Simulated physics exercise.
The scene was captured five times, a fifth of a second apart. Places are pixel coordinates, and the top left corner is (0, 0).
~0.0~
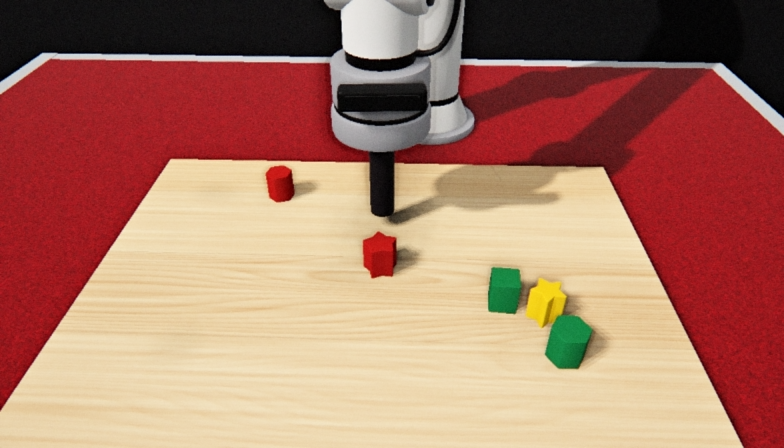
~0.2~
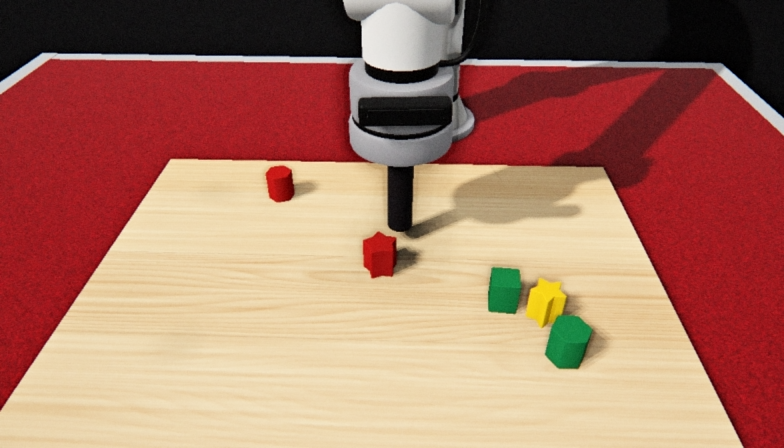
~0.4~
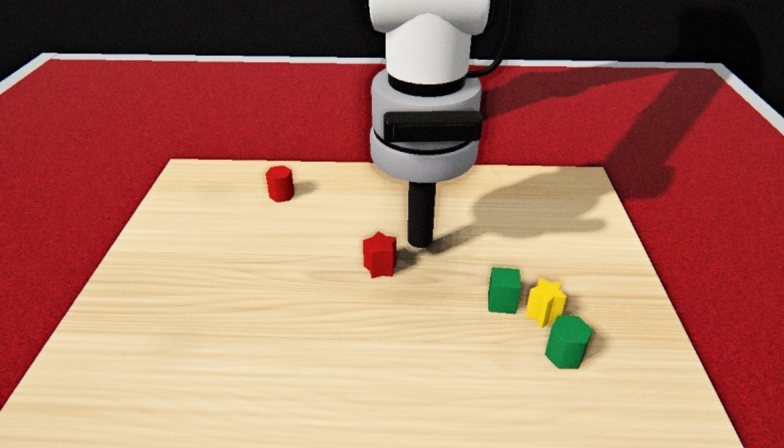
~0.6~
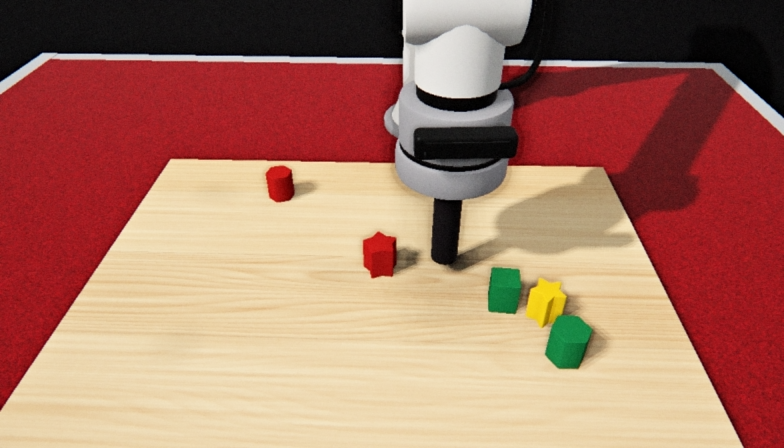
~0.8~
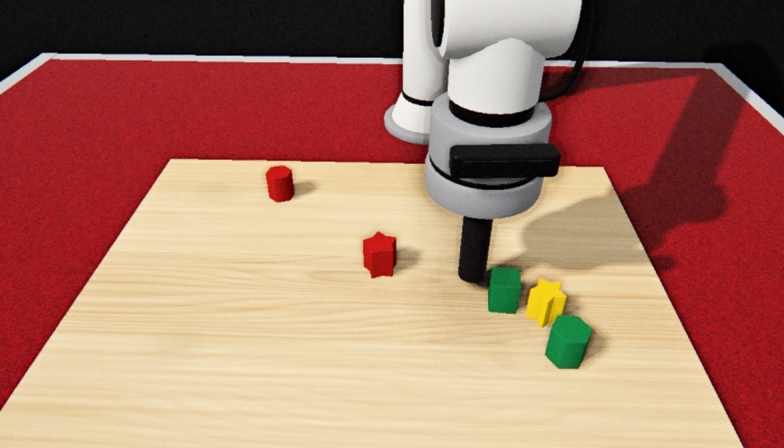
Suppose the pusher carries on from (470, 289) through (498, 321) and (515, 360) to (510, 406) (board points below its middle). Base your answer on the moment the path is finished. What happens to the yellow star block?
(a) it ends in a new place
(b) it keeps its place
The correct letter is a.
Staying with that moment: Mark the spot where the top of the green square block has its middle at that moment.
Roughly at (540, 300).
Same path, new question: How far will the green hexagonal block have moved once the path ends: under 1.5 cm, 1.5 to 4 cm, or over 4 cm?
It ends within 1.5 cm of its spot.
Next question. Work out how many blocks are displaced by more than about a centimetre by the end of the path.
Going by the path, two of them shift by more than about 1 cm.
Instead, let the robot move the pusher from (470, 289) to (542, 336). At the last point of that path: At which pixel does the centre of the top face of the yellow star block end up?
So, by the moment the path ends, you'll find the top centre of the yellow star block at (606, 301).
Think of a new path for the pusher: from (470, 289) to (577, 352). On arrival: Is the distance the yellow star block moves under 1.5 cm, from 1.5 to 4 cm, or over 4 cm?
Band: Over 4 cm.
On the path given first. One third of the way, pusher at (501, 306); green square block at (533, 294), turned 15° anticlockwise; yellow star block at (562, 293), turned 40° anticlockwise.
Two thirds of the way, pusher at (518, 346); green square block at (540, 300), turned 30° anticlockwise; yellow star block at (567, 294), turned 55° anticlockwise.
At the end, pusher at (513, 391); green square block at (540, 300), turned 30° anticlockwise; yellow star block at (567, 294), turned 55° anticlockwise; green hexagonal block in place.
